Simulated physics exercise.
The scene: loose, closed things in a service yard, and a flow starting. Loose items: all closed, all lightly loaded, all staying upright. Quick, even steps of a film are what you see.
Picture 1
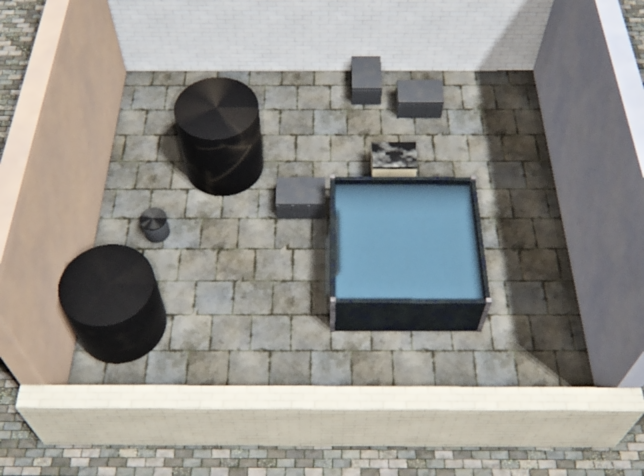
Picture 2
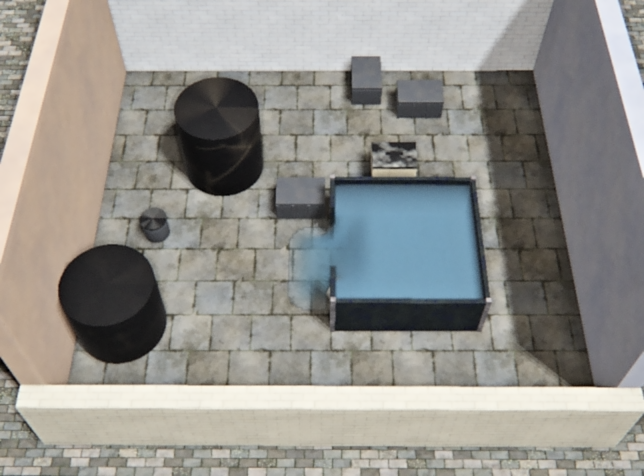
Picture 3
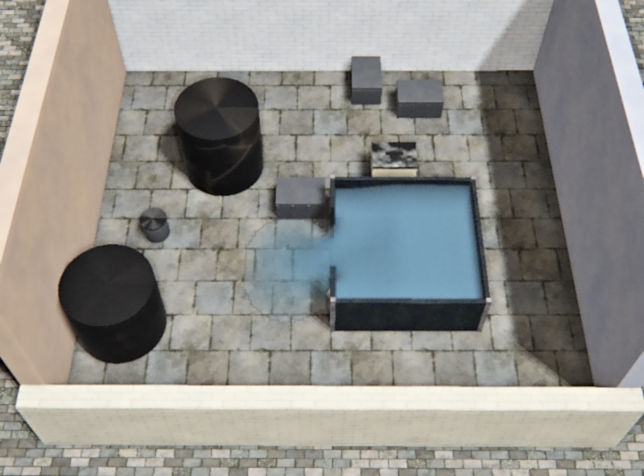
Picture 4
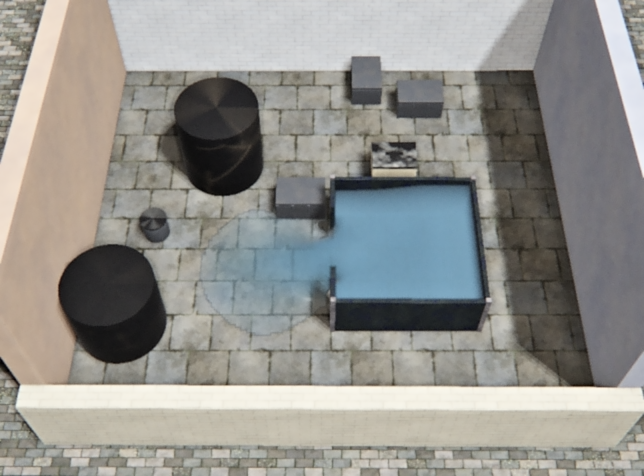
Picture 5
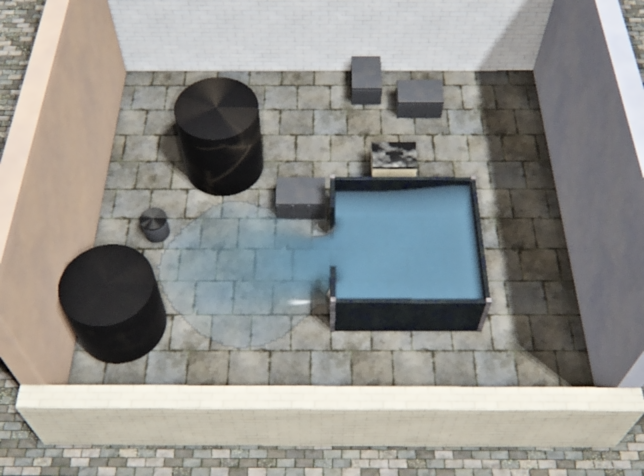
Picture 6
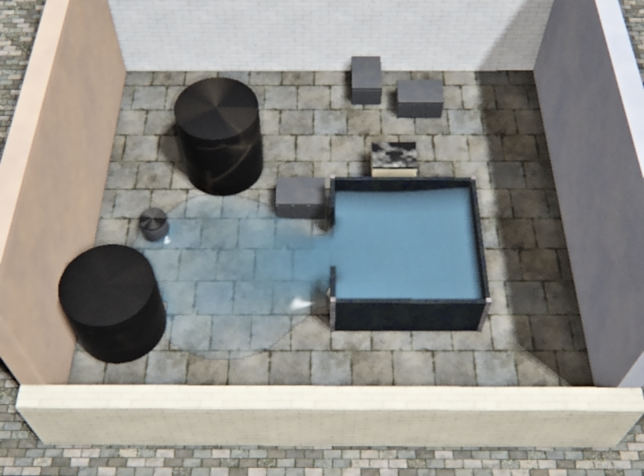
Blue water pours from the tank's left side and spreads across the paved yard.
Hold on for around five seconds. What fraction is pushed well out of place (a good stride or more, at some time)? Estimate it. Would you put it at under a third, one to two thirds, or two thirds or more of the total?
I would put it at under a third of the total.
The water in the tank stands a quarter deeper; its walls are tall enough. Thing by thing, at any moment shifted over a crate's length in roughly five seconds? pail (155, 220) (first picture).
My reading is that it travelled at least that.
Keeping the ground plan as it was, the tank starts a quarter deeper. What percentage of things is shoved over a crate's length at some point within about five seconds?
That comes to 20 % of the lot.
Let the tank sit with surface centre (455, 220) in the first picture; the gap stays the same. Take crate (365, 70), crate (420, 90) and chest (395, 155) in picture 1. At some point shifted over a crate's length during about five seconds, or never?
In turn: Under that mark, under that mark, under that mark.
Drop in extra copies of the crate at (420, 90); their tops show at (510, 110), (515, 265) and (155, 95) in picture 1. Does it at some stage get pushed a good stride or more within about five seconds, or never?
One by one: Hardly budges; hardly budges; knocked well away.
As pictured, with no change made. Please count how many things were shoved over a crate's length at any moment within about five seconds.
Counting them up gives 1.
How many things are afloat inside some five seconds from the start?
That number is 0.
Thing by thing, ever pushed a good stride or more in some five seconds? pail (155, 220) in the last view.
My reading: Displaced that much.
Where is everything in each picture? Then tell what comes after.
The first frame shows a pail at (153, 218) rests on the ground; a crate at (301, 190) rests on the ground; 0 of 5 have shifted.
The second frame shows a pail at (153, 218) rests on the ground; a crate at (301, 190), on the bottom; 0 of 5 have shifted.
The third frame shows a pail at (153, 218) rests on the ground; a crate at (301, 190) rests on the ground; 0 of 5 have shifted.
The fourth frame shows a pail at (153, 218) rests on the ground; a crate at (301, 190), on the bottom; 0 of 5 have shifted.
The fifth frame shows a pail at (153, 218), on the bottom; a crate at (301, 190) rests on the ground; 0 of 5 have shifted.
The sixth frame shows a pail at (153, 218), on the bottom; a crate at (301, 190), on the bottom; 0 of 5 have shifted.
A moment on, 0 of 5 are well off their spots; 0 afloat.
Next, 1 of 5 are well off their spots; 0 afloat.
Later, 1 of 5 are well off their spots; 0 afloat.
In the end, 1 of 5 are well off their spots, and 1 have been at some point; 0 afloat.
